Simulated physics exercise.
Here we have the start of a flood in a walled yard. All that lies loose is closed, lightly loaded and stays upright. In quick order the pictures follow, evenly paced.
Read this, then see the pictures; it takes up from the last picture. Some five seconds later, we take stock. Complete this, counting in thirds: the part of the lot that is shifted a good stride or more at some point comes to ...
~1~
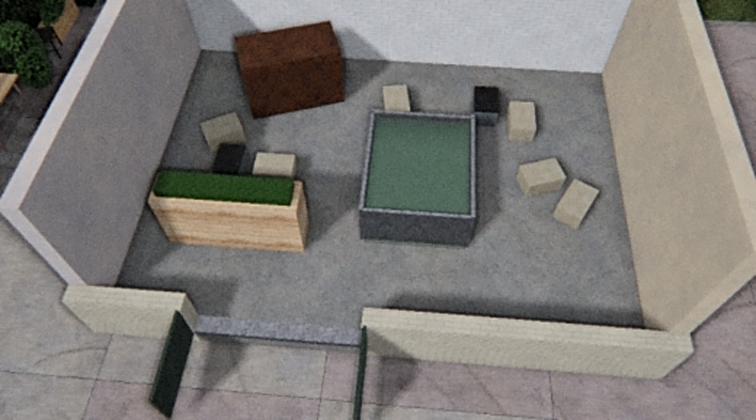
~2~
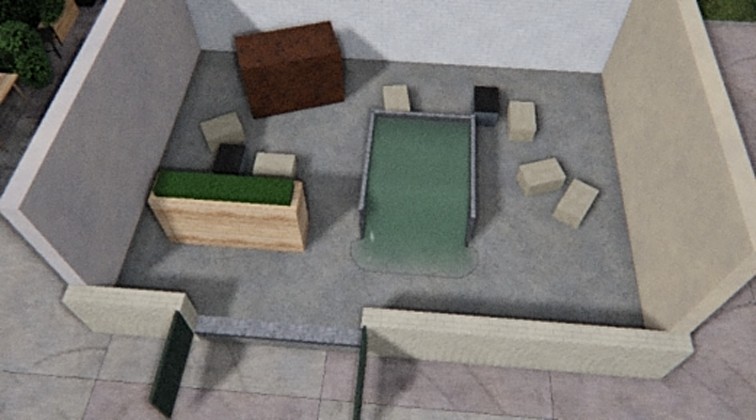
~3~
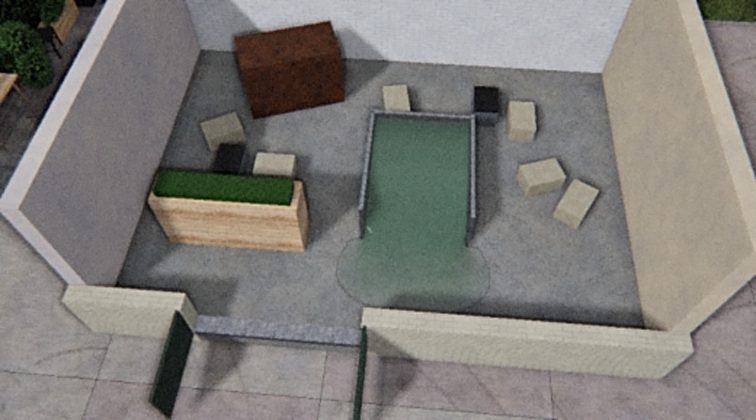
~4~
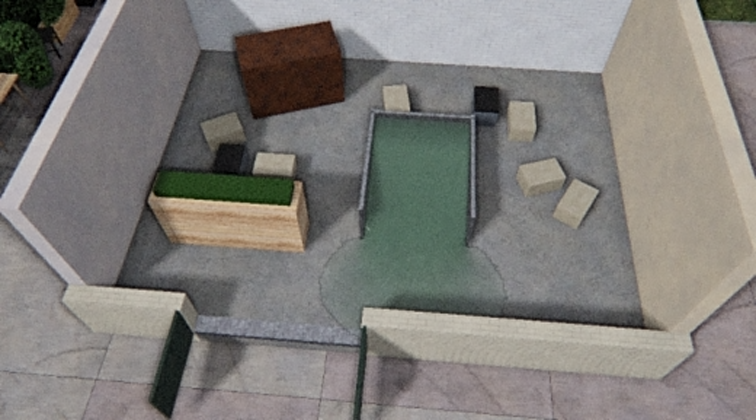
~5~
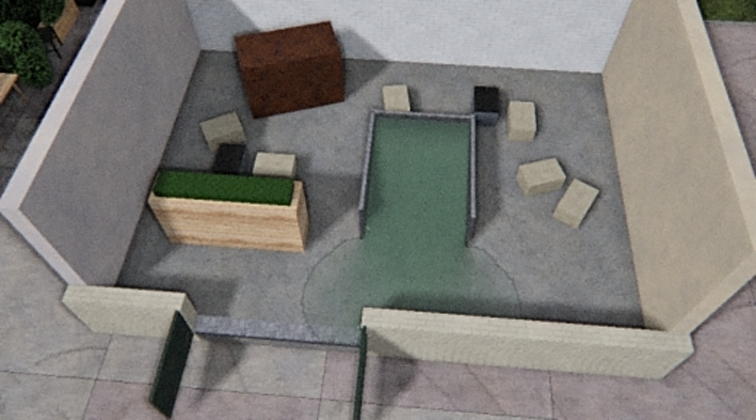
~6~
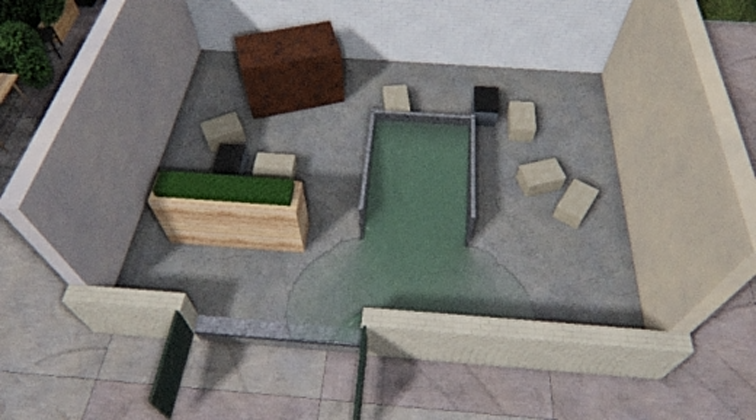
It comes to less than a third.
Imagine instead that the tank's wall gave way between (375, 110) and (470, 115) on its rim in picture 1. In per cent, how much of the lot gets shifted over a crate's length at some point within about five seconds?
That works out to some 100 %.
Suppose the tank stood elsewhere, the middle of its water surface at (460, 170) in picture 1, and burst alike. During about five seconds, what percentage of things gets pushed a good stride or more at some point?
It works out at about 20 percent.
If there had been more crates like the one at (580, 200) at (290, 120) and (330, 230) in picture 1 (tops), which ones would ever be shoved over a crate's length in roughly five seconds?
Sequence: Scarcely shifts; scarcely shifts.
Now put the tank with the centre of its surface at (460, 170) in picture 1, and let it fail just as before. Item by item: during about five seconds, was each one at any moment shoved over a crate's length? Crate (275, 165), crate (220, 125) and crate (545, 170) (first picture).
First never went far, then never went far, then displaced far.
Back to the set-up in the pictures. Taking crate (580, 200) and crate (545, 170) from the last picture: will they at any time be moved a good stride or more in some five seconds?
First: At least that; second: At least that.
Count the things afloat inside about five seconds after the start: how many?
By my reckoning the number comes out at 1.
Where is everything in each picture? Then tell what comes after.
The first frame shows a crate at (221, 126) rests on the ground; a chest at (487, 98), on the bottom; 0 of 8 have shifted.
The second frame shows a crate at (221, 126), on the bottom; a chest at (487, 98) rests on the ground; 0 of 8 have shifted.
The third frame shows a crate at (221, 126) rests on the ground; a chest at (487, 98), on the bottom; 0 of 8 have shifted.
The fourth frame shows a crate at (221, 126) rests on the ground; a chest at (487, 98), on the bottom; 0 of 8 have shifted.
The fifth frame shows a crate at (221, 126) rests on the ground; a chest at (487, 98) rests on the ground; 0 of 8 have shifted.
The sixth frame shows a crate at (221, 126), on the bottom; a chest at (487, 98) rests on the ground; 0 of 8 have shifted.
A moment on, 0 of 8 are well off their spots; 0 afloat.
Next, 0 of 8 are well off their spots; 0 afloat.
Later, 0 of 8 are well off their spots; 1 afloat.
In the end, 2 of 8 are well off their spots, and 2 have been at some point; 1 afloat.
